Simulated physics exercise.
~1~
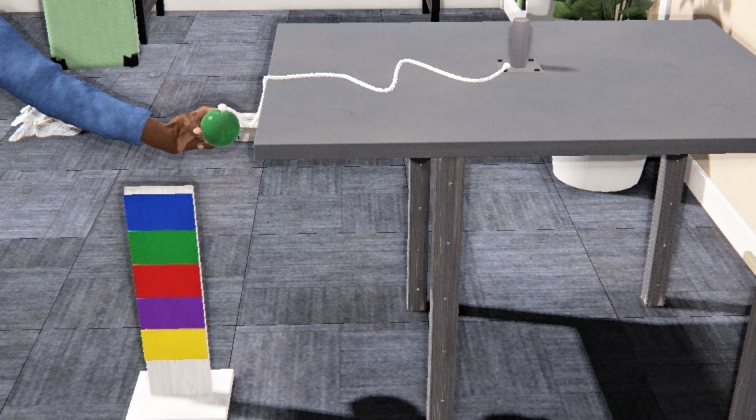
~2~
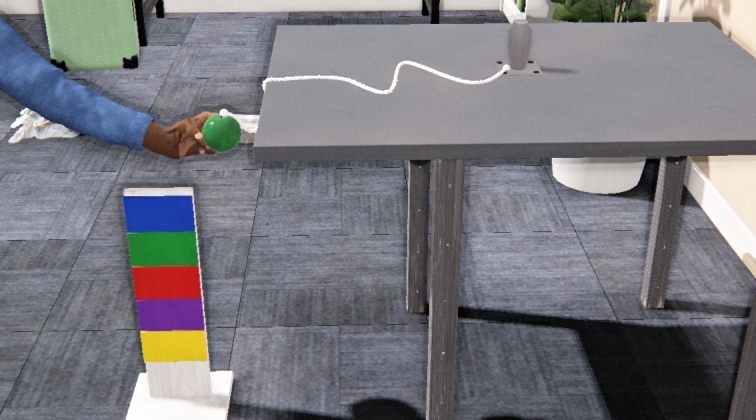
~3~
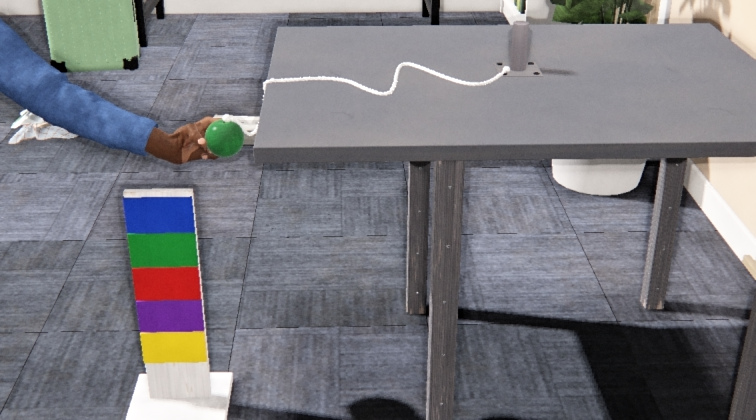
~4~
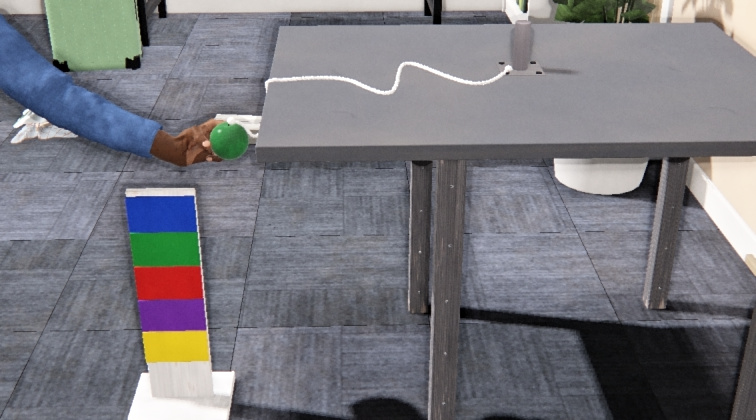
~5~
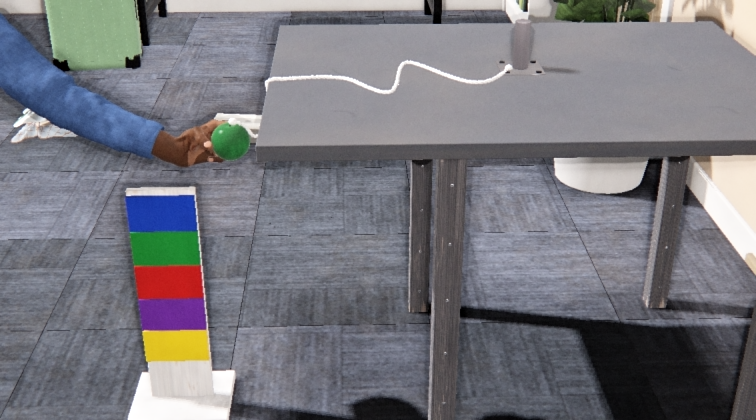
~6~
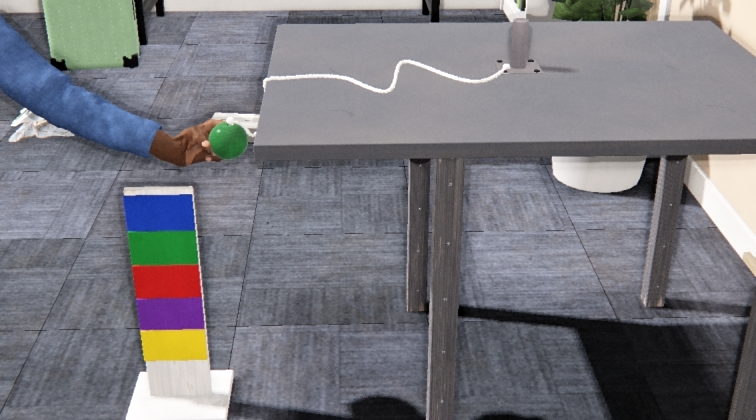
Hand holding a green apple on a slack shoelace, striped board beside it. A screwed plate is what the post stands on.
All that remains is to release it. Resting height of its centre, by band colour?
Purple.
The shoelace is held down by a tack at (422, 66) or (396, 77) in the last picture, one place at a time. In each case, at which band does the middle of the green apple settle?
Going through them one at a time, the answers are red; green.
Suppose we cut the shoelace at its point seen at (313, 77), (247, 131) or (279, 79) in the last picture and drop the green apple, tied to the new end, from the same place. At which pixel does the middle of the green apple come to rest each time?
In order, it ends up near (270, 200), (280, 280) and (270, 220).
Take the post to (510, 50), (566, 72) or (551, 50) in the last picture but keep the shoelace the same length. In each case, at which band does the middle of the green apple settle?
In that order: Purple; red; red.
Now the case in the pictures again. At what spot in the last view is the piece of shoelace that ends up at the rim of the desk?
It's the one at (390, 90).
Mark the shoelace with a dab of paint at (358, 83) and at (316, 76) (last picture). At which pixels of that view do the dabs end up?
(268, 125), then (271, 169).
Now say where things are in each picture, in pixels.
Green apple (220, 127); blue (159, 214); green (163, 248); red (167, 282); purple (171, 314); yellow (175, 345), in the first frame.
Green apple (222, 133); shoelace through (491, 80) (425, 68) (395, 81) (350, 81) (267, 84), in the second frame.
Green apple (225, 138), in the third frame.
Green apple (230, 140); shoelace through (493, 80) (428, 69) (397, 81) (353, 81) (269, 85), in the fourth frame.
Green apple (231, 141), in the fifth frame.
Green apple (229, 140); shoelace through (491, 78) (426, 67) (395, 80) (351, 80) (267, 83), in the sixth frame.
Soon after, apple near (282, 297); level with purple.
Then, apple near (281, 301); level with purple.
At rest, apple near (280, 304); level with purple. The purple one.
